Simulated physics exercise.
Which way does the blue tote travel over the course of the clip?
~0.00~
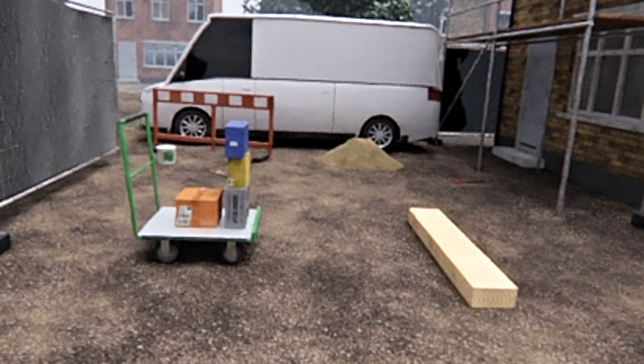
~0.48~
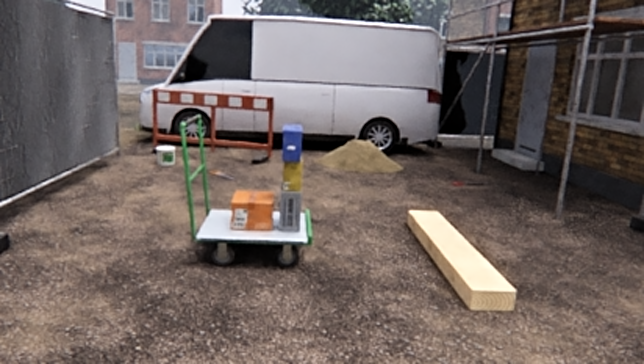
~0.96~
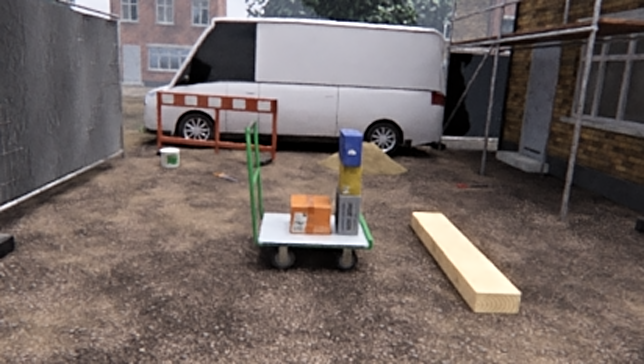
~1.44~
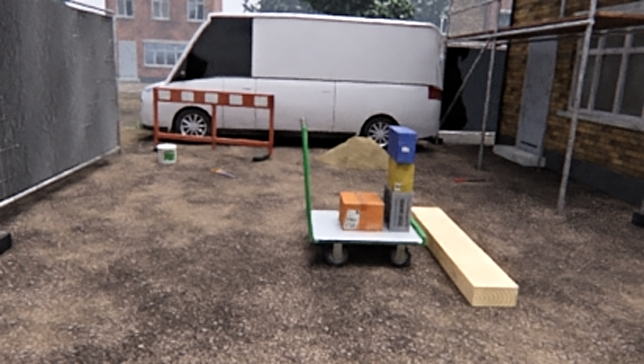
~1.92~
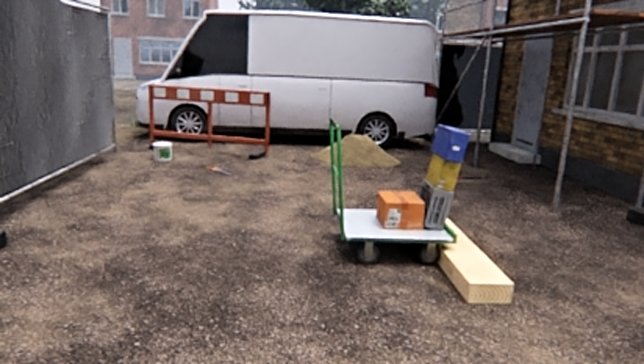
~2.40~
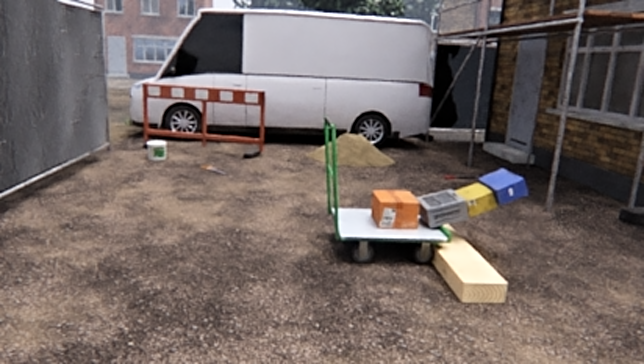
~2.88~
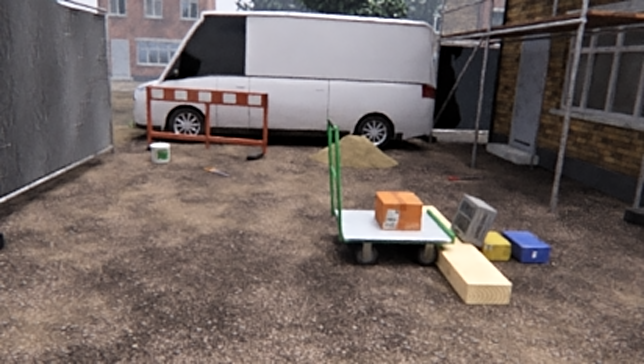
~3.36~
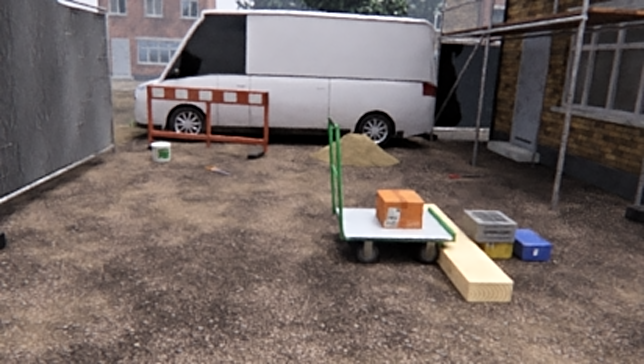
The blue tote moves to the right, first riding on top of the stack and then toppling off the trolley that way.
